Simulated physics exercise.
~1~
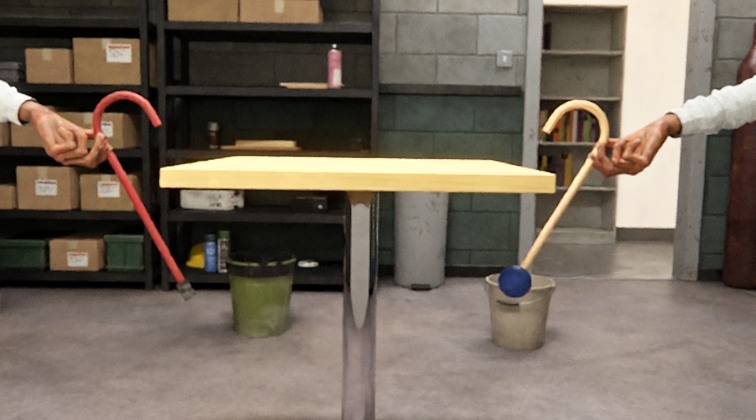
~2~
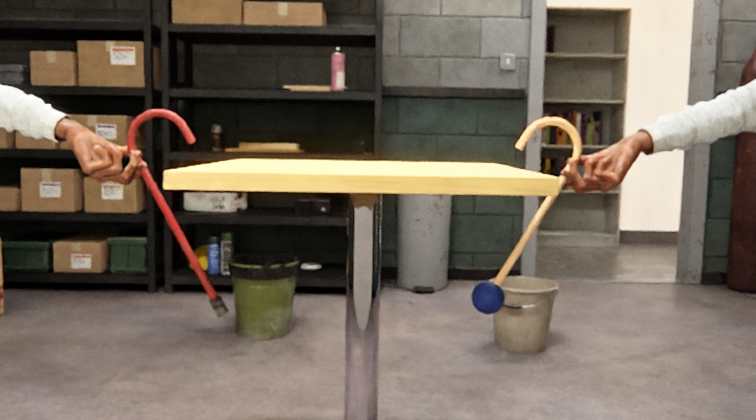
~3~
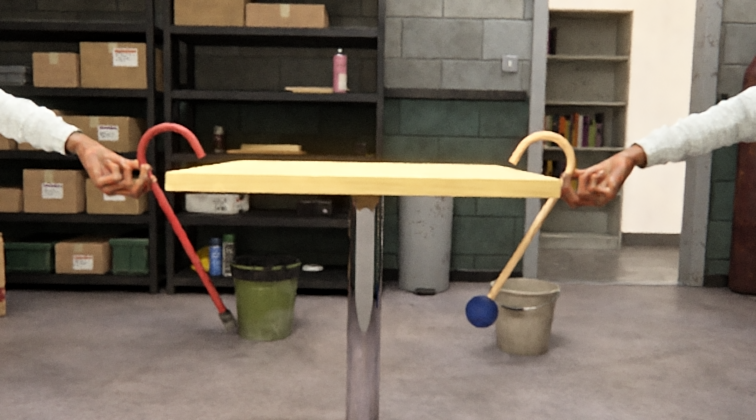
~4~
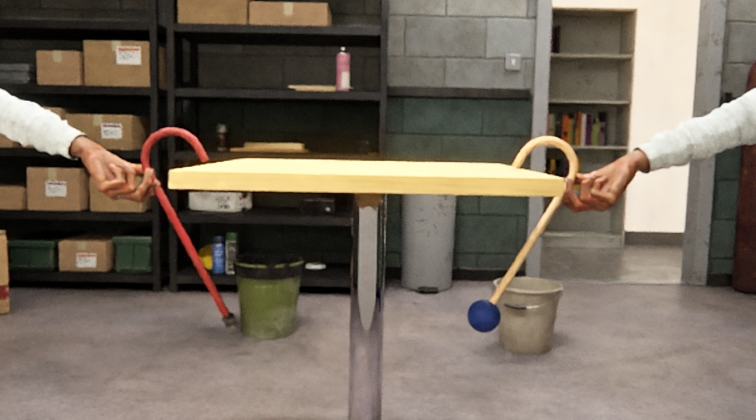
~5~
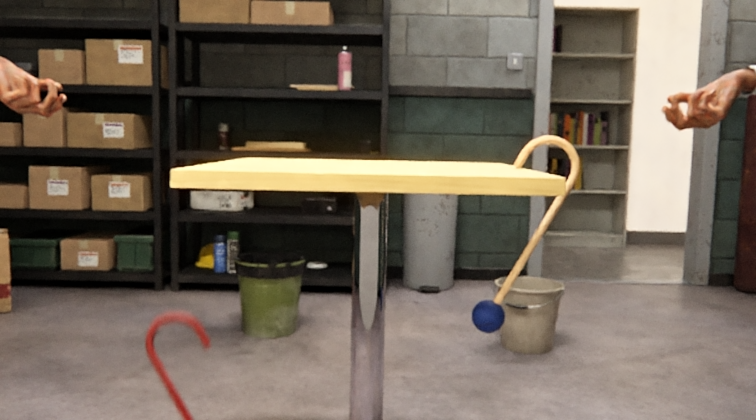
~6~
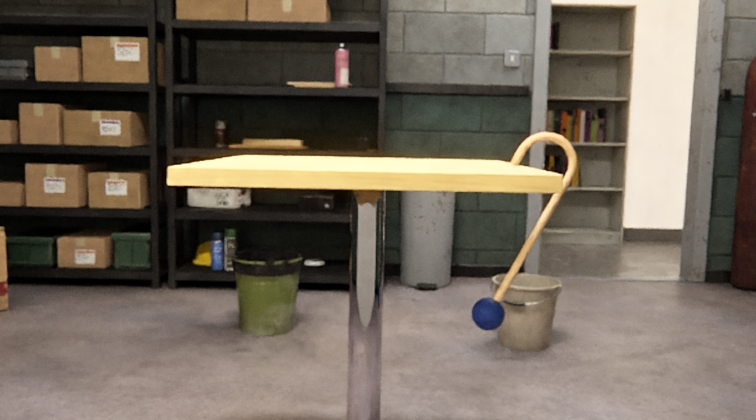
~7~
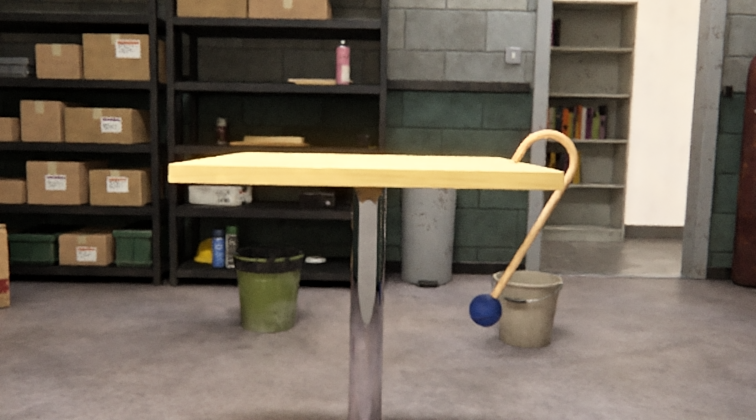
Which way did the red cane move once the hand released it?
The red cane moved down, dropping past the left edge of the table toward the floor.
